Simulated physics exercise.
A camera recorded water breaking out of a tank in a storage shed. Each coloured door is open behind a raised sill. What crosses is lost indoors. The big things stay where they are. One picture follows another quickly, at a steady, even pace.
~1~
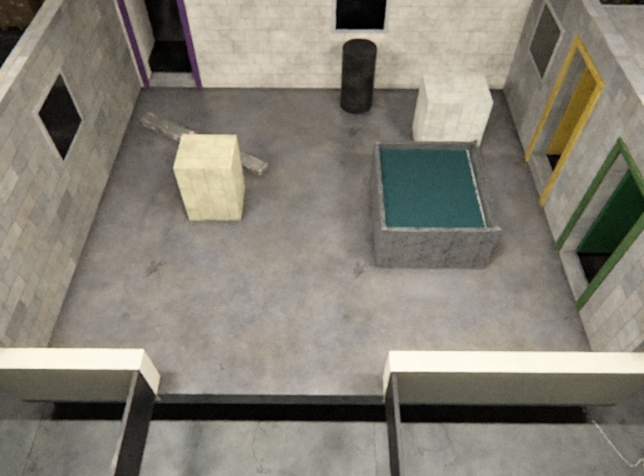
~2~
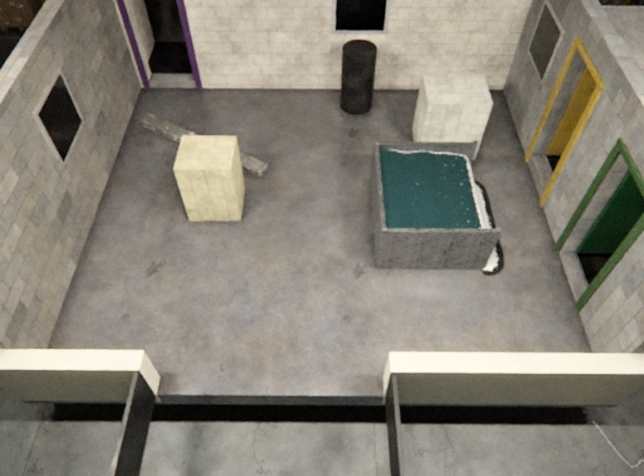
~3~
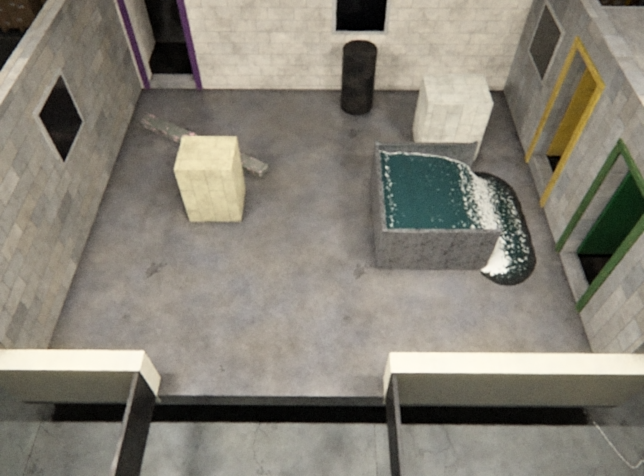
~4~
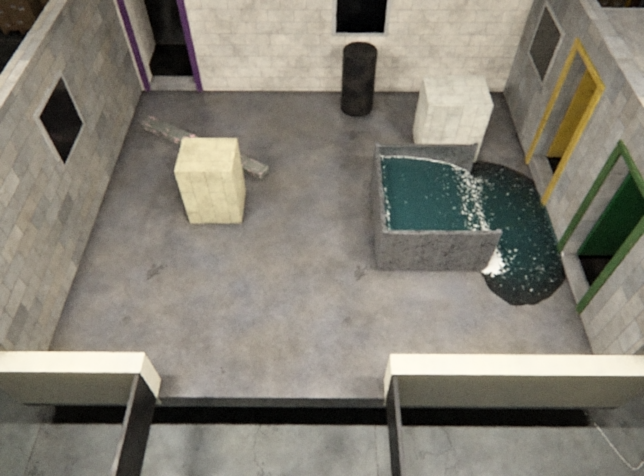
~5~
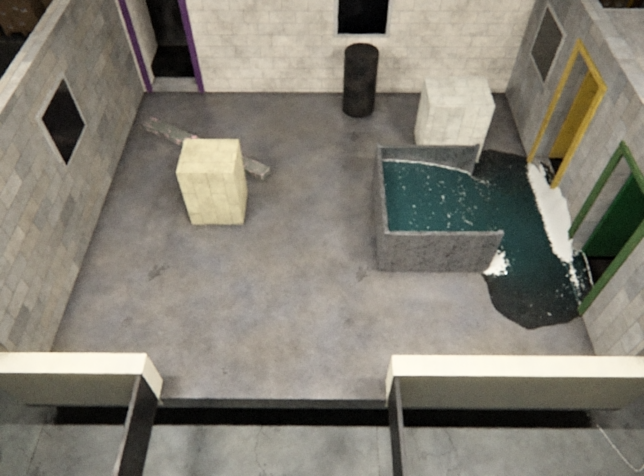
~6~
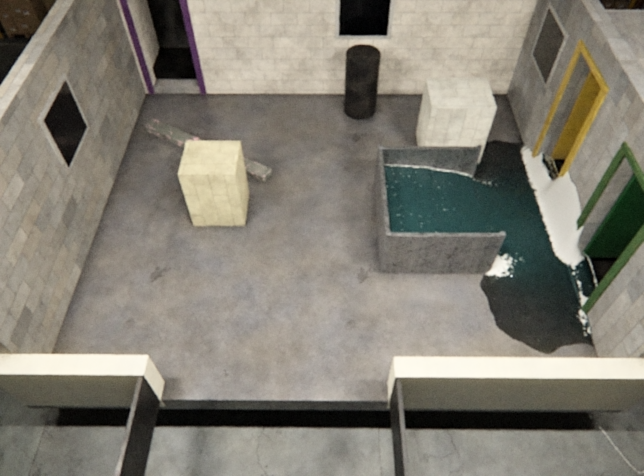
To begin with, teal water sits still in an open grey tank near pale and dark blocks in a walled room. Water then pours from the tank's right side, foaming white, and spreads rightward across the floor, reaching the wall by the yellow and green doorways and extending toward the viewer.
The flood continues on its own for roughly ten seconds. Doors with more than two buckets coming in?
Green door: Over two; purple door: Two or fewer; yellow door: Over two.
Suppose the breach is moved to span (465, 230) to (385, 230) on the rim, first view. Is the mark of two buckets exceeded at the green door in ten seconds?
Note: Green door crosses the line.
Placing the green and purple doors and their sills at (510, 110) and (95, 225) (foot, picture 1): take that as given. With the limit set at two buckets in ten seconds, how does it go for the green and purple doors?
Lab note - green door overshoots, purple door stays within.
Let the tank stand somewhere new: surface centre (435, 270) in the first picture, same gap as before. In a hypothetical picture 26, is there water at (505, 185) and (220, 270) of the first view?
Soaked, bone-dry.
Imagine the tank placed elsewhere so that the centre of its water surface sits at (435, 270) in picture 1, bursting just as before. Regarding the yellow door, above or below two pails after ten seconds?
Result - yellow undershoots.
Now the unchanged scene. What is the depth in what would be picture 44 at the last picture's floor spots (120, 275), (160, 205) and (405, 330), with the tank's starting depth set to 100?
Respectively near 2, 0 and 4 per cent.
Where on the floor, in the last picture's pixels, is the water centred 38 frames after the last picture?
My pick is pixel (389, 211).
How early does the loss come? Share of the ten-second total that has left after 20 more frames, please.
Share gone: About 80 %.
A moment on, water covers 15 % of the floor; the green door far over two buckets in, the purple door not reached, the yellow door over two buckets in.
Next, water covers 20 % of the floor; the green door far over two buckets in, the purple door not reached, the yellow door far over two buckets in.
Then, water covers 45 % of the floor; the green door far over two buckets in, the purple door not reached, the yellow door far over two buckets in.
Later, water covers 80 % of the floor; the green door far over two buckets in, the purple door wet at the sill, nothing in, the yellow door far over two buckets in.
In the end, water covers 90 % of the floor; the green door far over two buckets in, the purple door wet at the sill, nothing in, the yellow door far over two buckets in.
